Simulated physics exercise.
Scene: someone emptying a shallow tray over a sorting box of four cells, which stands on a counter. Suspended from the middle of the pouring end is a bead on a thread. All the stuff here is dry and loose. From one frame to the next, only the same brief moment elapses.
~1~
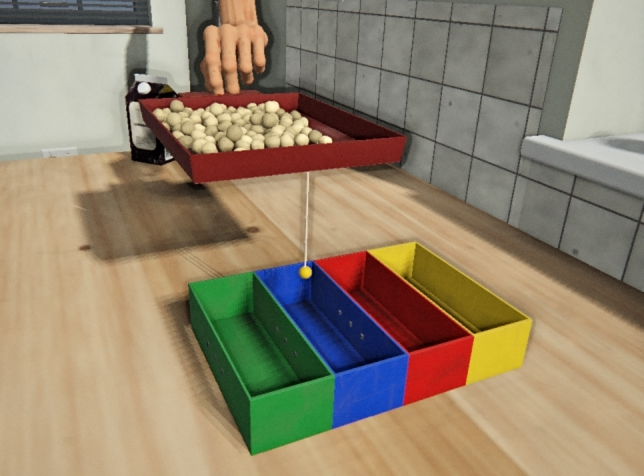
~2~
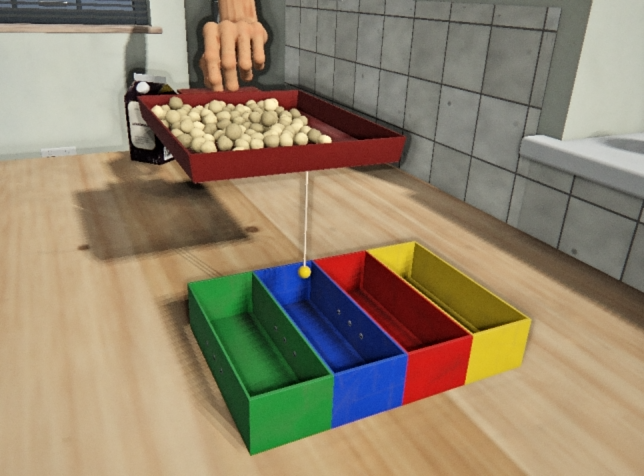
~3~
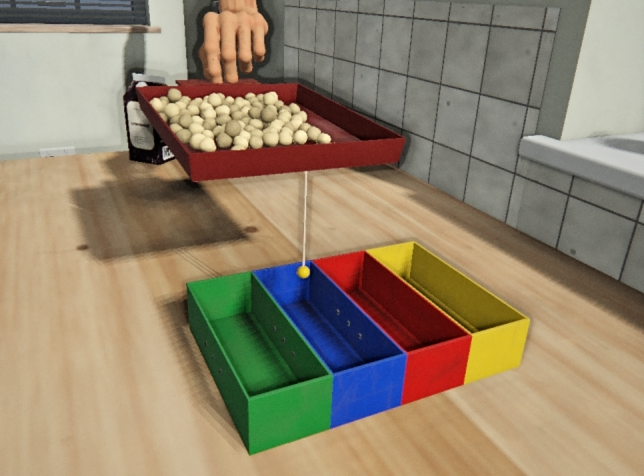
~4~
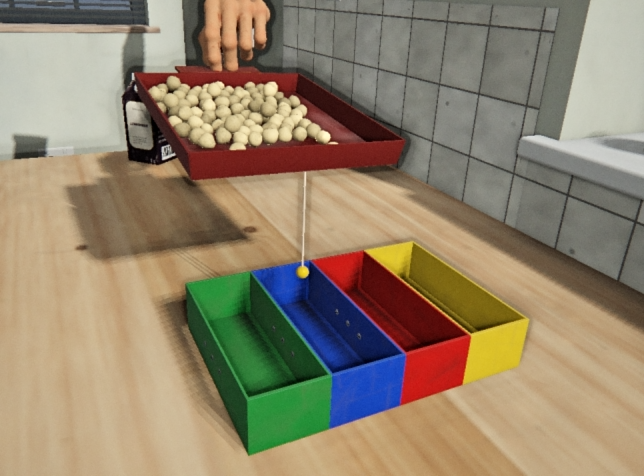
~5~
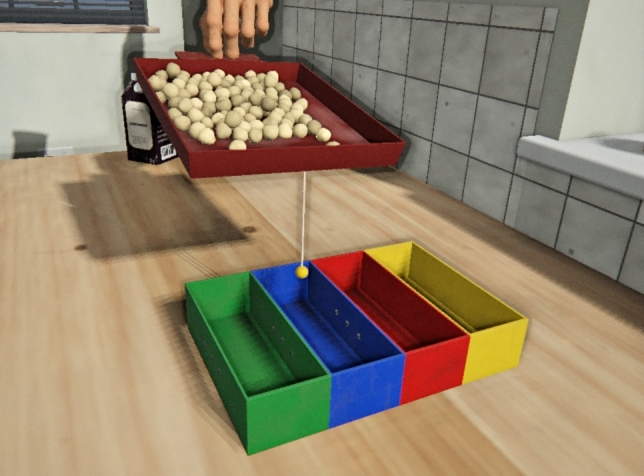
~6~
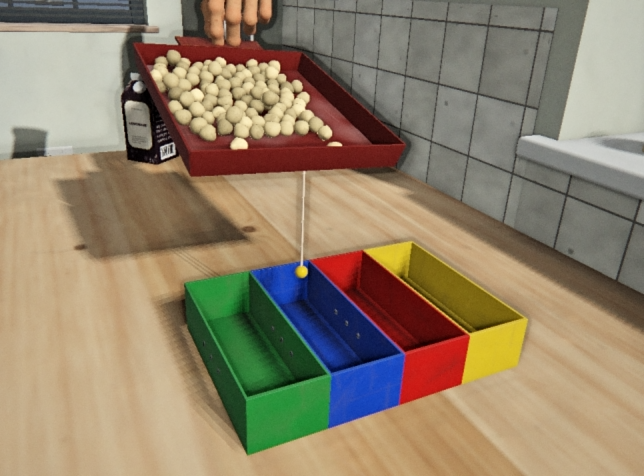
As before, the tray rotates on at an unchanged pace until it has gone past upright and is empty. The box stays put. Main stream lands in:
Red.
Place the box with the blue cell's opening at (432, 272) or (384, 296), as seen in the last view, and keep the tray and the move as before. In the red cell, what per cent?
Trial 1 0%, trial 2 10%.
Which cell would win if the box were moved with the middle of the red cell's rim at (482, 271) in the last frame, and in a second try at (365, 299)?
Attempt 1 - green; attempt 2 - that red cell.
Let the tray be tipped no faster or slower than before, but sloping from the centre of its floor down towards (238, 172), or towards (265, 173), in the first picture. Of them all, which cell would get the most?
The green one, then the green cell.
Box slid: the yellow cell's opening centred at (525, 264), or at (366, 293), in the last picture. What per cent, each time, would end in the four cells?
First case around 70 %, second case around 80 %.
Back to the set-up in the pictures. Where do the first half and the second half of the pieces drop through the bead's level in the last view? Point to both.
I'd place the first part at (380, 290) and the rest at (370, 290).
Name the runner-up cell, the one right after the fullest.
Second: The blue cell.
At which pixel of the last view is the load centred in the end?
Near (379, 354).
Soon, tray tipped steeply; all on the tray.
A while on, tray tipped right over; nearly all on the tray; a stray few falling or outside the box.
Towards the end, tray tipped past a quarter turn; about half in the red cell; about a quarter in the blue cell; a small part in the yellow cell; a small part in the green cell; a small part falling or outside the box.
Finally, tray tipped past a quarter turn; about half in the red cell; about a quarter in the blue cell; a small part in the yellow cell; a small part in the green cell; a small part outside the box.
